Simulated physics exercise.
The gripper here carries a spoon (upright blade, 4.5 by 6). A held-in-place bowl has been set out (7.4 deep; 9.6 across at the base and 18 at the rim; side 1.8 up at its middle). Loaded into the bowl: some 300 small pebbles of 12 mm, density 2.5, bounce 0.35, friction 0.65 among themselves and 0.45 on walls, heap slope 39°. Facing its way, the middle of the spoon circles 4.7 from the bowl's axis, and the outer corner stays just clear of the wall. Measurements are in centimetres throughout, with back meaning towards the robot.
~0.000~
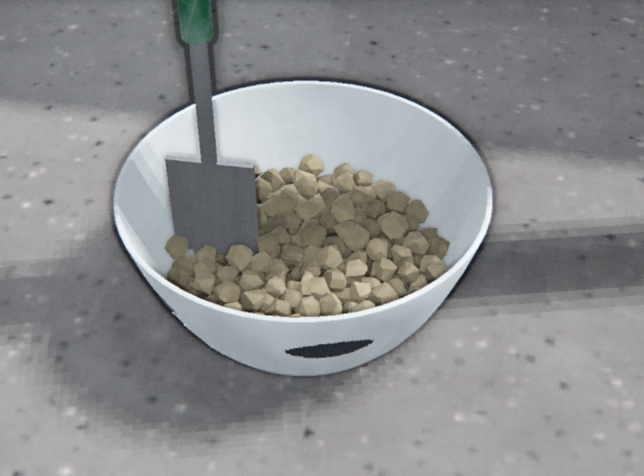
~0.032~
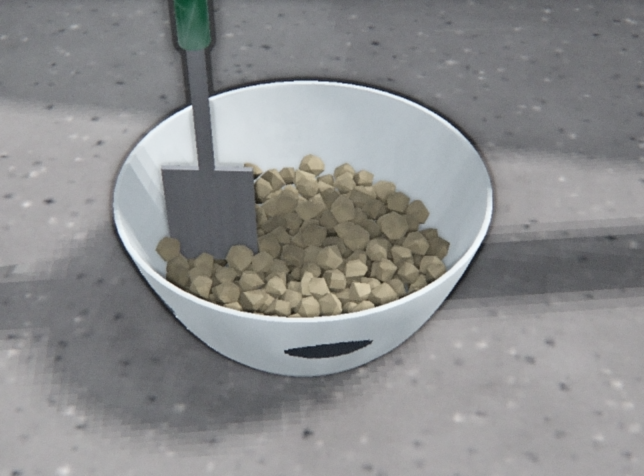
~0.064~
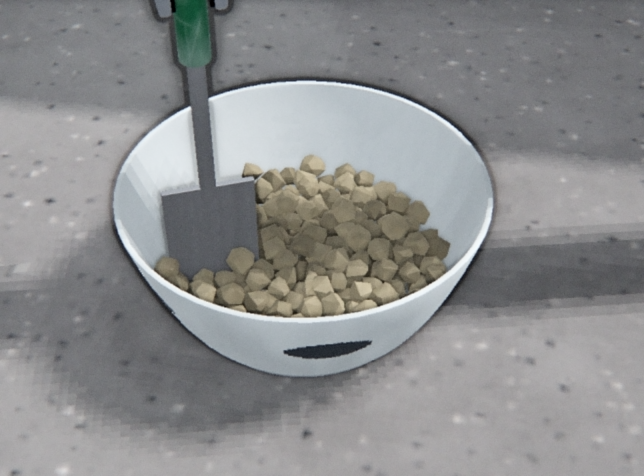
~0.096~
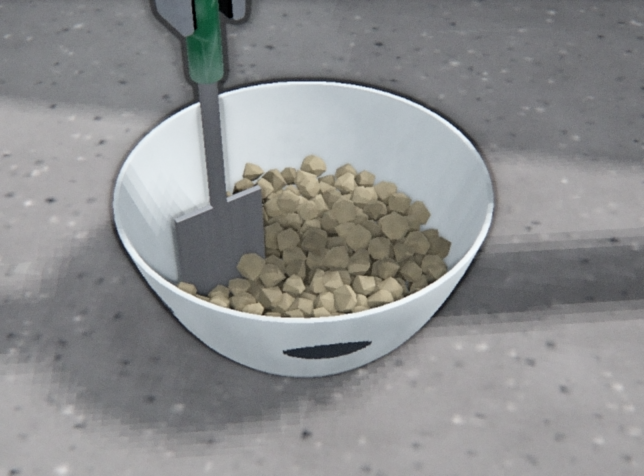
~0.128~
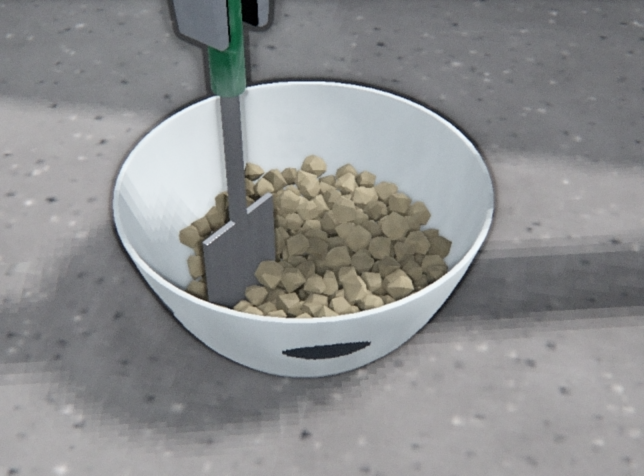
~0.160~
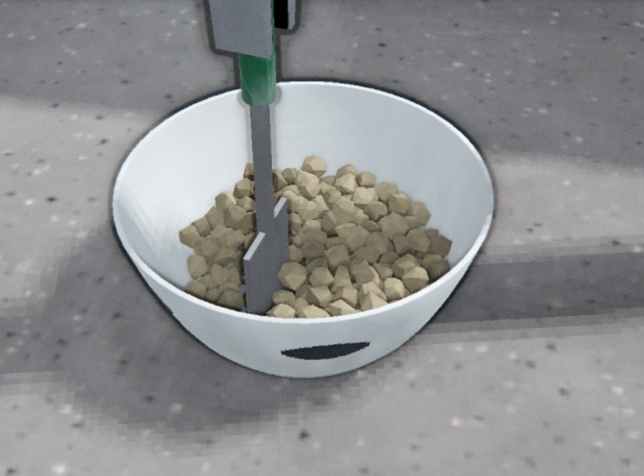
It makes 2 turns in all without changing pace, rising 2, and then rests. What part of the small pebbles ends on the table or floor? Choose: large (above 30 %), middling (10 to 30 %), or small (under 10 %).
Middling.
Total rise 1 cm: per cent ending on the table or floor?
Near 15 in a hundred.
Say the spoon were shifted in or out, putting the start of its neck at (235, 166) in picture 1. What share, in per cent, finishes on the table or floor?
Table or floor share: Near 5 %.
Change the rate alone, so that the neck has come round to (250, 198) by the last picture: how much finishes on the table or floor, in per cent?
Some 10 per cent.
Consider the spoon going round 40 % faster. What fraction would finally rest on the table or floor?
20 per cent.
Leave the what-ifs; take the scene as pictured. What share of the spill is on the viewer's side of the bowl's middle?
That share is about 20 per cent.
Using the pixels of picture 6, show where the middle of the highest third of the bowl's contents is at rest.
Centre of top third: Approx. (290, 238).
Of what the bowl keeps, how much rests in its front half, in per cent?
Some 45 per cent.
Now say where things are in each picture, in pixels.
In the first picture, spoon neck at (207, 137), 0° round; upper third of the load around (330, 249), from x 175 to 435, top at y 165; 303 in the bowl.
In the second picture, spoon neck at (204, 143), 7° round; upper third of the load around (330, 249), from x 170 to 435, top at y 165.
In the third picture, spoon neck at (205, 161), 25° round; upper third of the load around (324, 253), from x 165 to 435, top at y 165.
In the fourth picture, spoon neck at (216, 178), 44° round; upper third of the load around (327, 266), from x 185 to 435, top at y 165.
In the fifth picture, spoon neck at (237, 192), 62° round; upper third of the load around (327, 273), from x 190 to 440, top at y 165.
In the sixth picture, spoon neck at (265, 202), 81° round; upper third of the load around (344, 275), from x 190 to 440, top at y 165; 303 in the bowl.
By 0.60 s, 332° round, highest piece 10 above the table; 286 in the bowl, 12 on the table or floor, 5 in flight or on the tool.
By 1.03 s, 223° round, highest piece 9 above the table; 266 in the bowl, 32 on the table or floor, 5 in flight or on the tool.
By 1.45 s, 0° round, highest piece 6 above the table; 259 in the bowl, 44 on the table or floor.
By 2.15 s, 0° round, highest piece 6 above the table; 259 in the bowl, 44 on the table or floor.
Final count, 259 in the bowl, 44 on the table or floor. That is 15 % on the table or floor.
